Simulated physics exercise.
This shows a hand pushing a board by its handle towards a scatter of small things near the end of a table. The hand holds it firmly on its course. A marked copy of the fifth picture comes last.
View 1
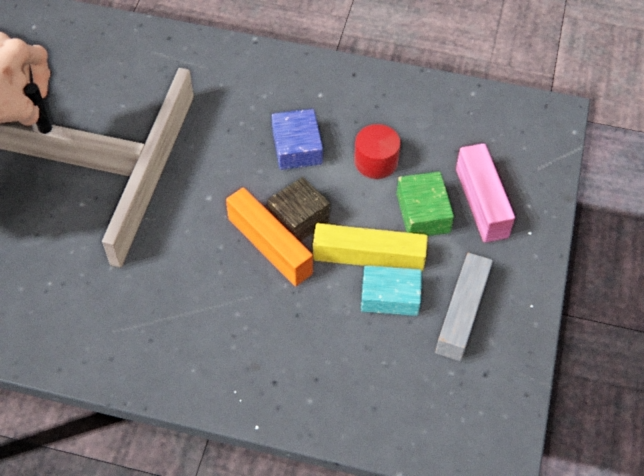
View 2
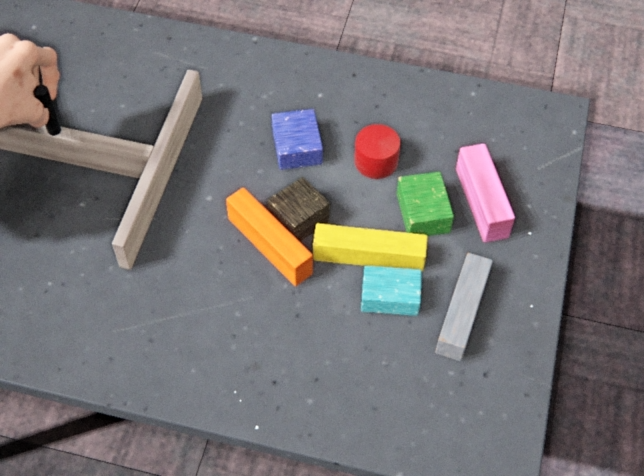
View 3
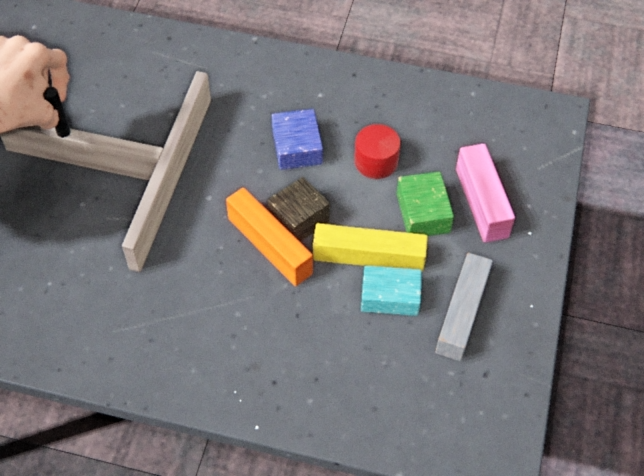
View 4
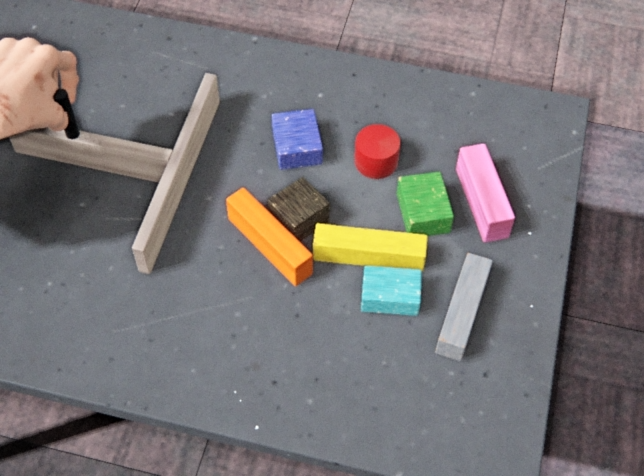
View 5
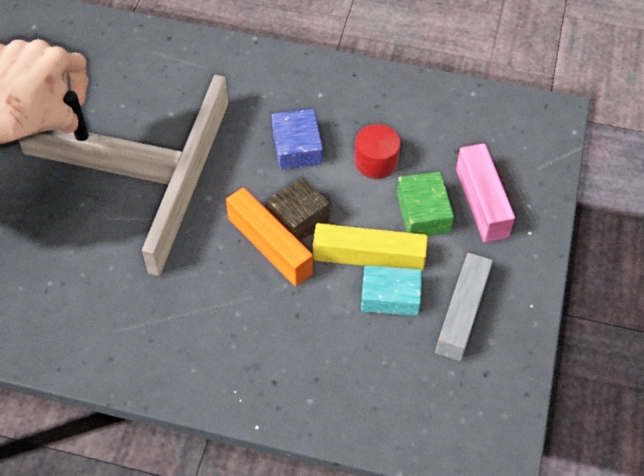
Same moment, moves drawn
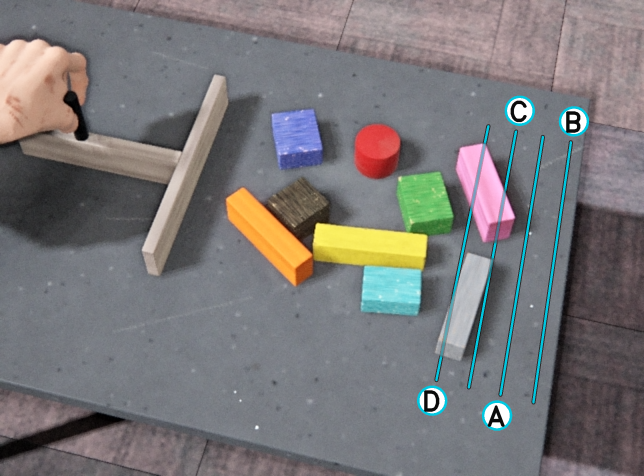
On a dark grey tabletop, a hand slid a T-shaped wooden board slowly to the right by its handle, closing the gap to some colourful blocks, which all stayed still.
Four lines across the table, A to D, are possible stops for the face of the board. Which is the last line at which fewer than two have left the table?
At D, and not beyond.
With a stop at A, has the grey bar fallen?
Yes.
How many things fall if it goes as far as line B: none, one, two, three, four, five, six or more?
In all, six or more.
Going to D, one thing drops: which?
The pink stick.
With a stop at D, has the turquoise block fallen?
No.
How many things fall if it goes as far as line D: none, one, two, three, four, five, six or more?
One.
On the marked copy, A at (524, 255); B at (554, 261); C at (494, 249); D at (465, 243).
Taking D. A third of the way, board (284, 178); blue block (330, 150); orange stick (309, 262).
Two thirds of the way, board (385, 199); pink stick (502, 194); grey bar (473, 309).
When it is over, board (464, 216); pink stick over the edge; grey bar (548, 333); one fallen.
As for the rest, A drops six; B drops eight; C drops three.
